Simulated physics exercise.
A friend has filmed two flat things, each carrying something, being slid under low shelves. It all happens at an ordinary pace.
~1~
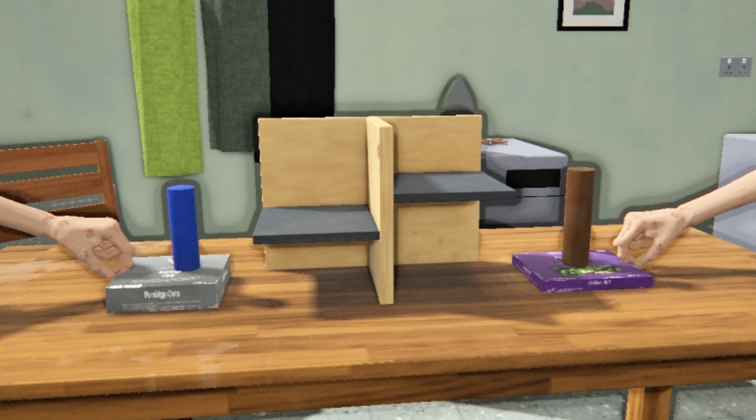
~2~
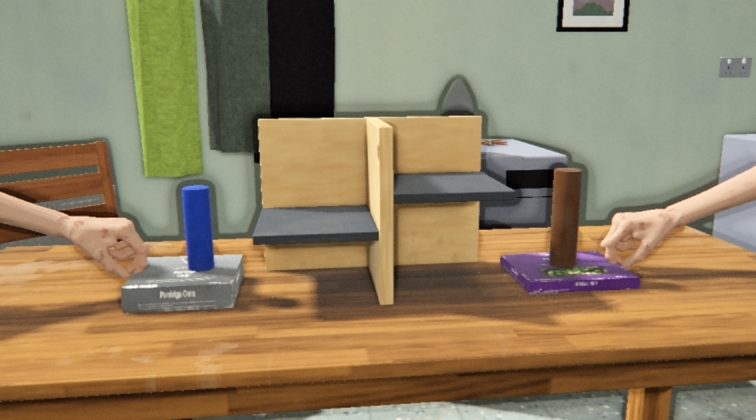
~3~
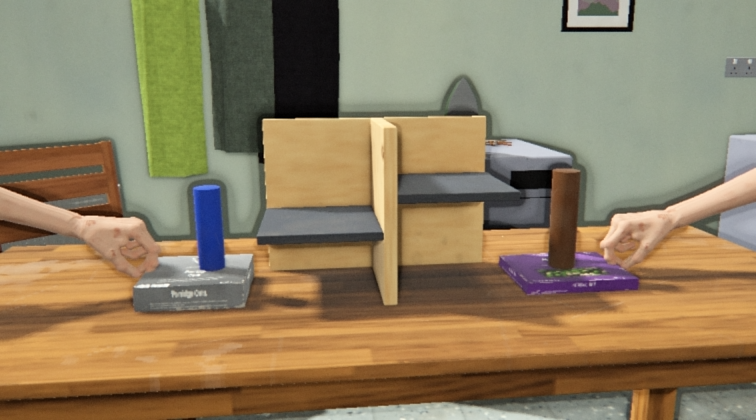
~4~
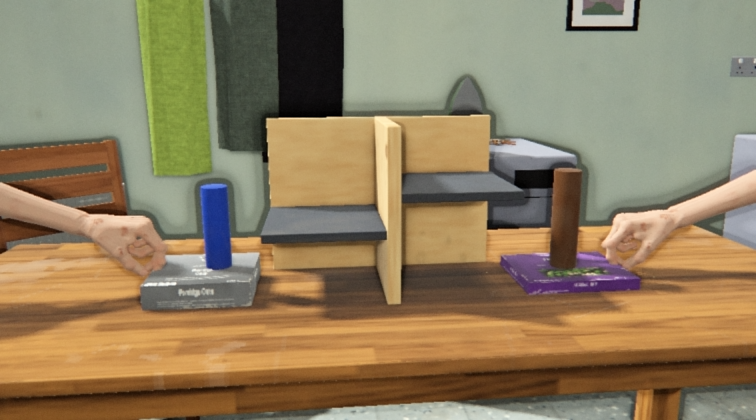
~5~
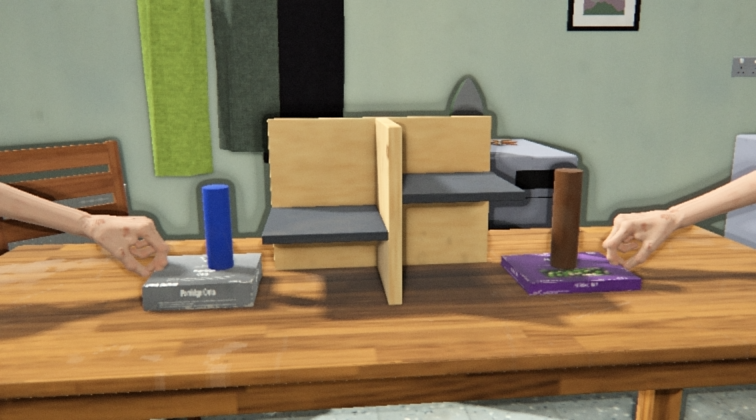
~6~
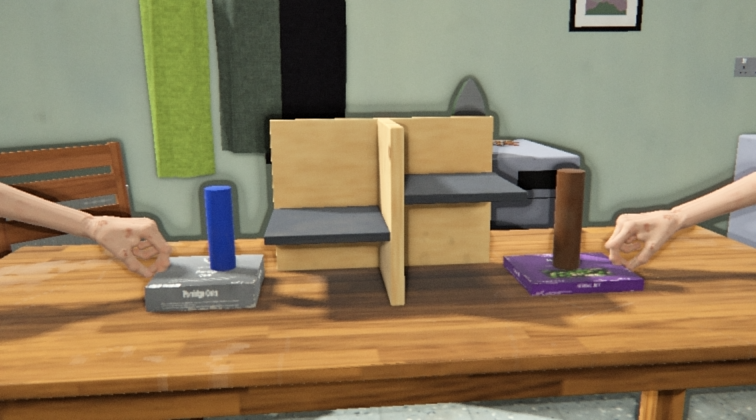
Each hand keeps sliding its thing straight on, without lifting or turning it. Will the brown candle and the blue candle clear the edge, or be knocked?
In the end the brown candle gets scraped off its spot and the blue candle gets scraped off its spot.
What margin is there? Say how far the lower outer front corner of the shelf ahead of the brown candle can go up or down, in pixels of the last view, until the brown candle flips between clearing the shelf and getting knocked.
About 20 pixels up.
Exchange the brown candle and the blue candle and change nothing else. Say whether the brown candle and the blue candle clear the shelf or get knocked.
The brown candle gets knocked; the blue candle passes below.
Then, 1.10 s after the last picture, brown candle riding along near (524, 221); blue candle tipped 58° from how it was near (242, 237).
Then, 1.70 s after the last picture, brown candle tipped 20° from how it was near (511, 220); blue candle on its side near (245, 264).
At rest, the brown candle is knocked back, near (534, 260); the blue candle is knocked back, near (246, 264).
